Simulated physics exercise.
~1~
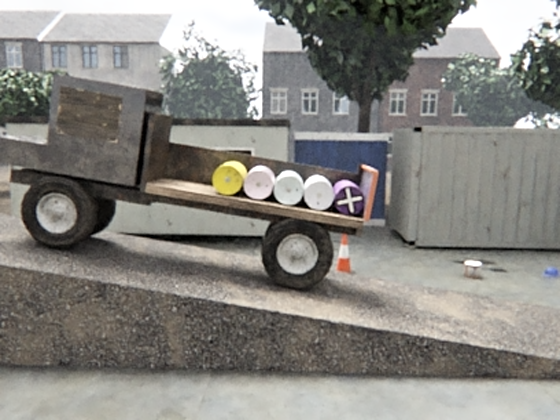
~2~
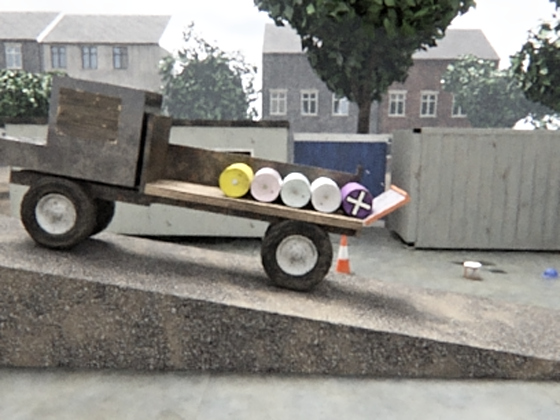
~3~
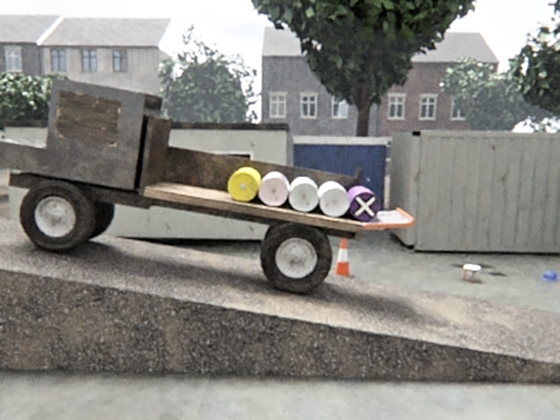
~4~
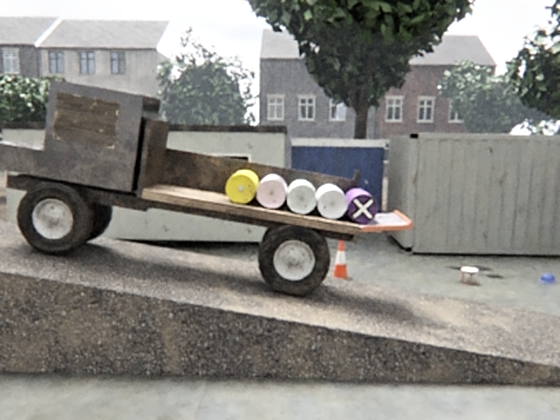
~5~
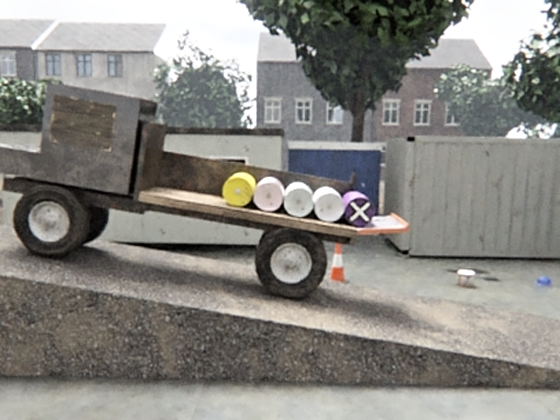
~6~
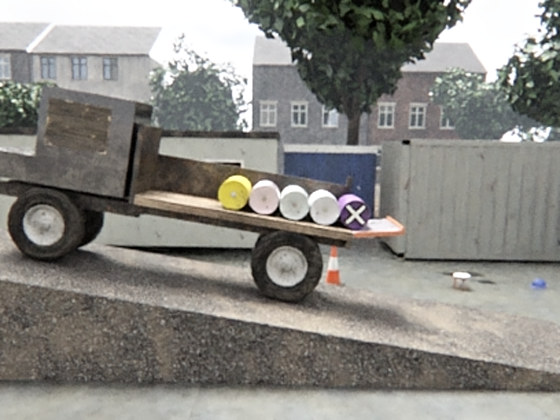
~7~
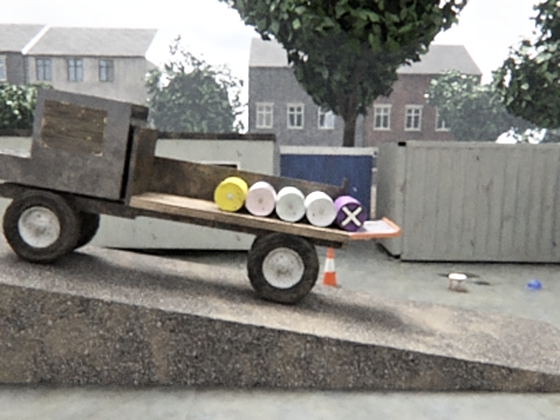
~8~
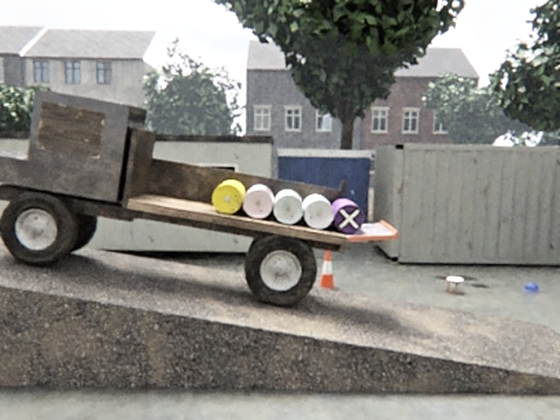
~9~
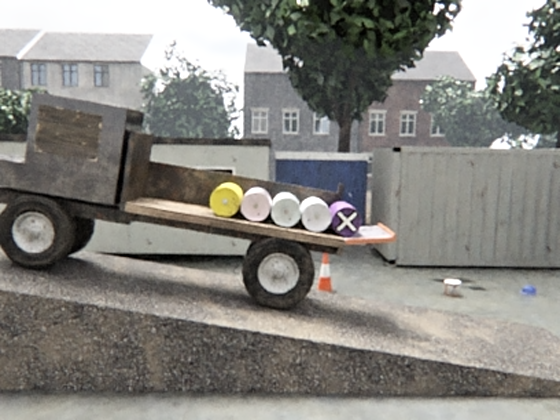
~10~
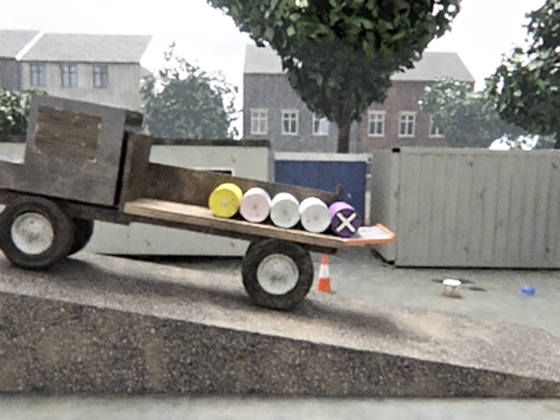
In a paved yard seen from the side, with brick houses, trees and grey containers behind, an old wooden pick-up stands on a gritty slope, its tail lower and to the right. Five kegs lie in a row on its open bed, yellow at the left, three whitish ones in the middle, and a purple one with a white cross against the upright tailgate. The tailgate swings down to the right, and the kegs roll a short way after it. The purple keg stops on the lowered gate with the others lined up behind it. The view drifts slightly right, and all five remain aboard, still.
